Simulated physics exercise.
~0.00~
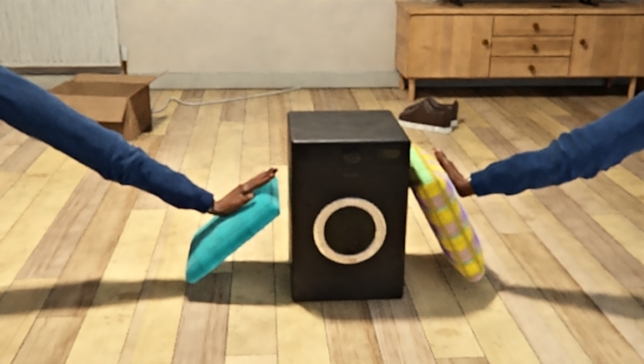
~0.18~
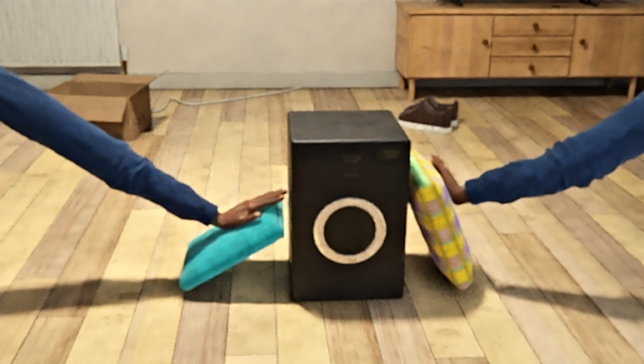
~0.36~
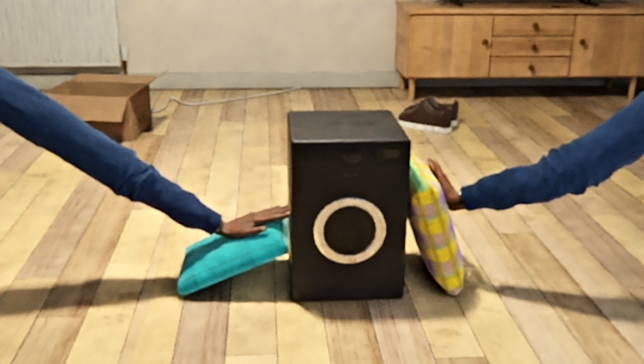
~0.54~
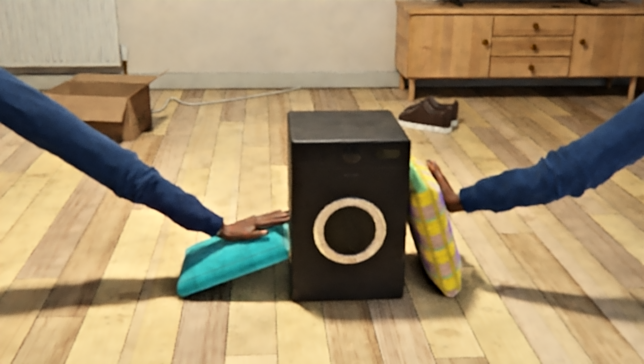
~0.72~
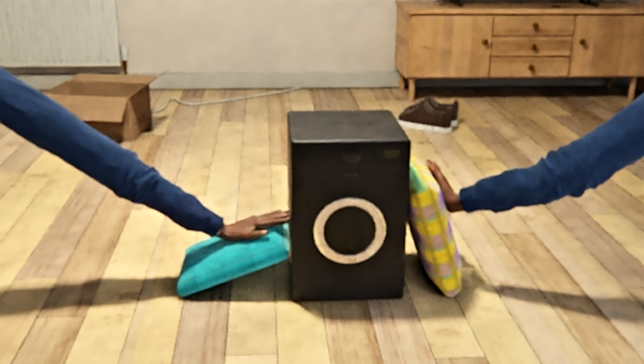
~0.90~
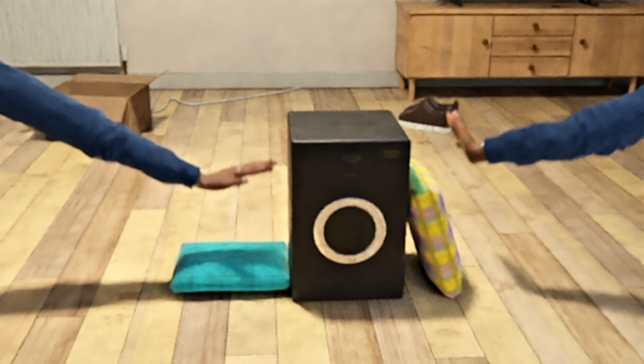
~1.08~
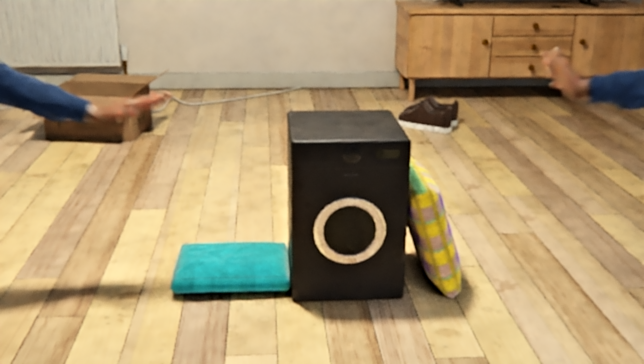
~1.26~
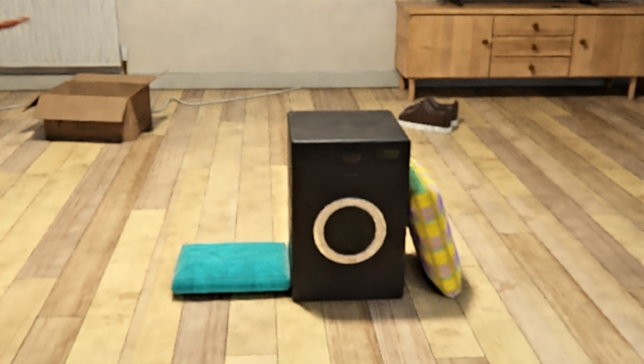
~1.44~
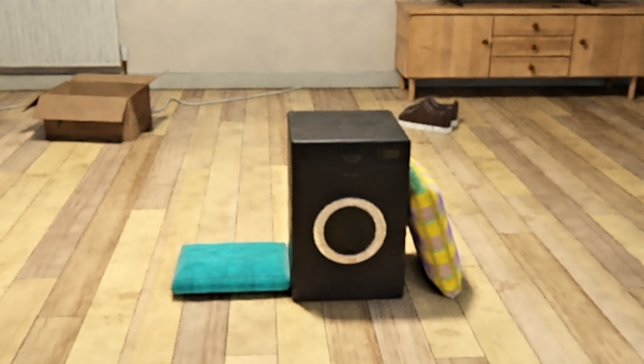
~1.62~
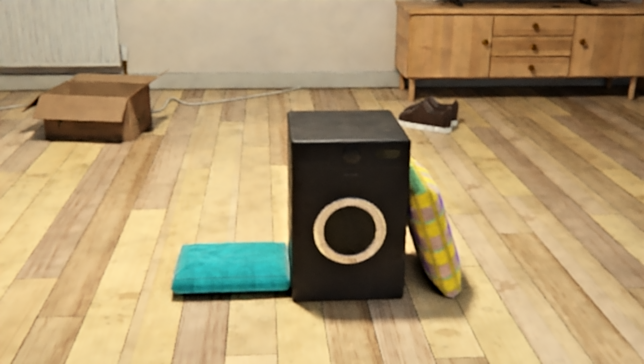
On a wooden floor, two hands propping cushions against a black speaker, then withdrawing, the turquoise one lying flat, the yellow leaning.
